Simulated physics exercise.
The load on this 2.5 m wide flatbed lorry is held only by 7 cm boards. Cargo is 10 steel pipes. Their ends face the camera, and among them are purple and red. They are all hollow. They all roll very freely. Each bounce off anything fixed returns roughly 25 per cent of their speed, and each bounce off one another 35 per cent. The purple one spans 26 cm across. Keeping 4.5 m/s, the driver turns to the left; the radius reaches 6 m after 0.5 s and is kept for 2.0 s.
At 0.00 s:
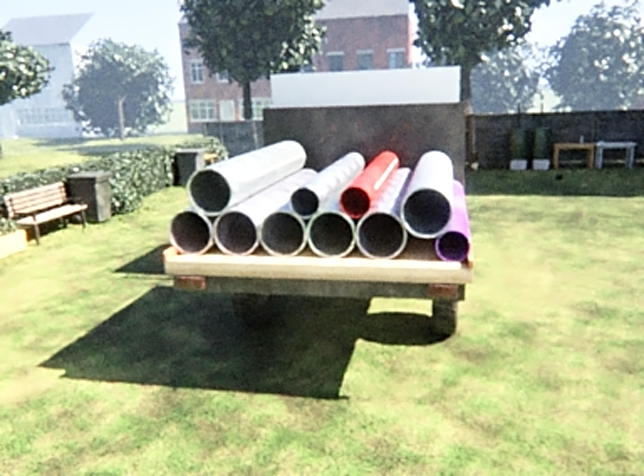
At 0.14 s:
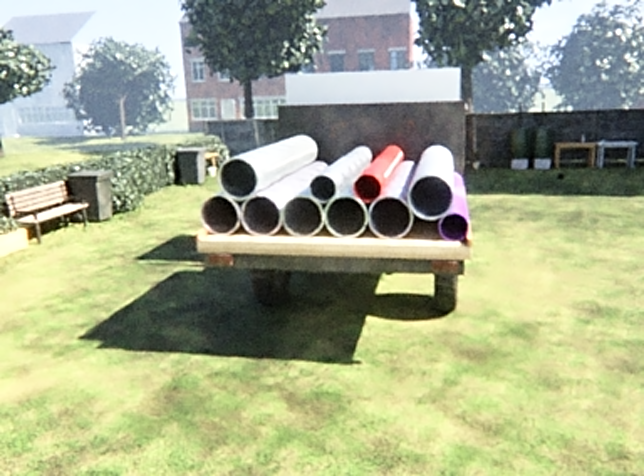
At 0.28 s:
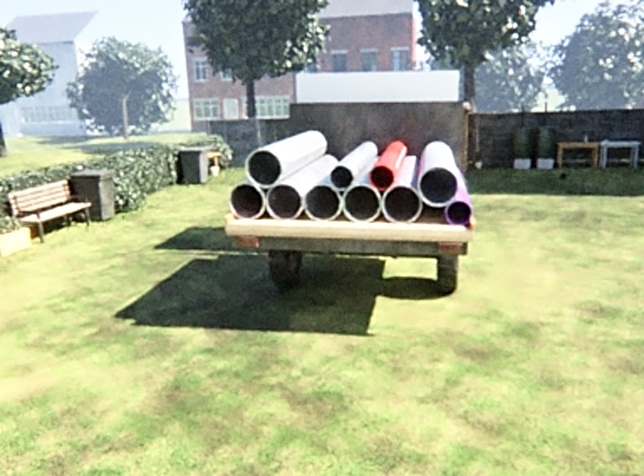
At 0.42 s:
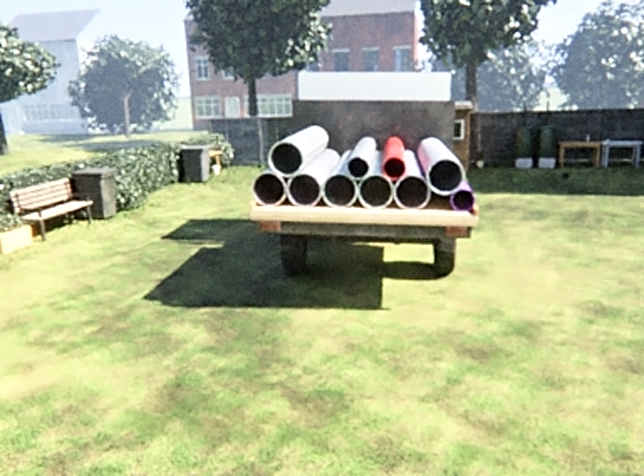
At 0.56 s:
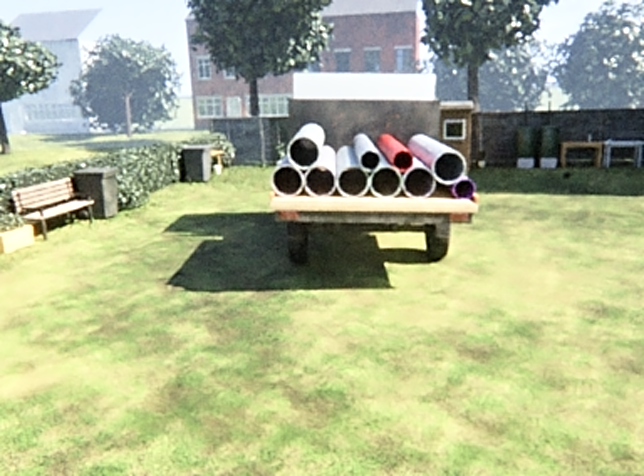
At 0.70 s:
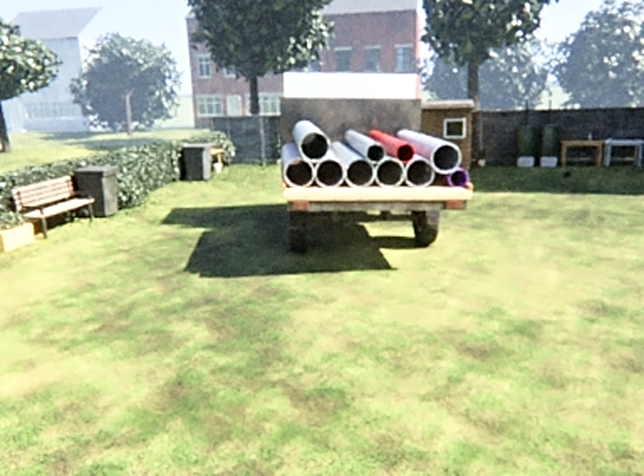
The footage shows a flatbed lorry loaded with stacked hollow pipes, one red and one purple, driving away across a sunlit lawn, then starting to turn left as its deck leans slightly down to the right.
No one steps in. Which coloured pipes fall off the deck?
Result - purple is lost over the side; Red is lost over the side.
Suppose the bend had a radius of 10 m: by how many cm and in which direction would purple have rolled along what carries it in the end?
I'd expect some 0 centimetres to the left.
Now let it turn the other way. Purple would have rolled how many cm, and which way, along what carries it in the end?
I'd expect some 0 centimetres to the right.
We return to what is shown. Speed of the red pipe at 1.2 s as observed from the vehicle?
The speed is close to 0.7 m/s.
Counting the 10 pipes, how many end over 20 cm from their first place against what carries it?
If you add them all up, you get 10.
By 1.2 s, purple is on the deck, 15 cm from the right edge; red is up on others, 70 cm from the right edge, rolling right; 0 off so far.
By 1.8 s, purple is on the deck, 5 cm from the right edge, rolling right; red is up on others, 50 cm from the right edge, rolling right; 1 off so far.
By 2.5 s, purple is over the right board and gone; red is over the right board and falling; 4 off so far.
Finally (5.5 s), purple is over the right board and gone; red is over the right board and gone; 9 off so far.
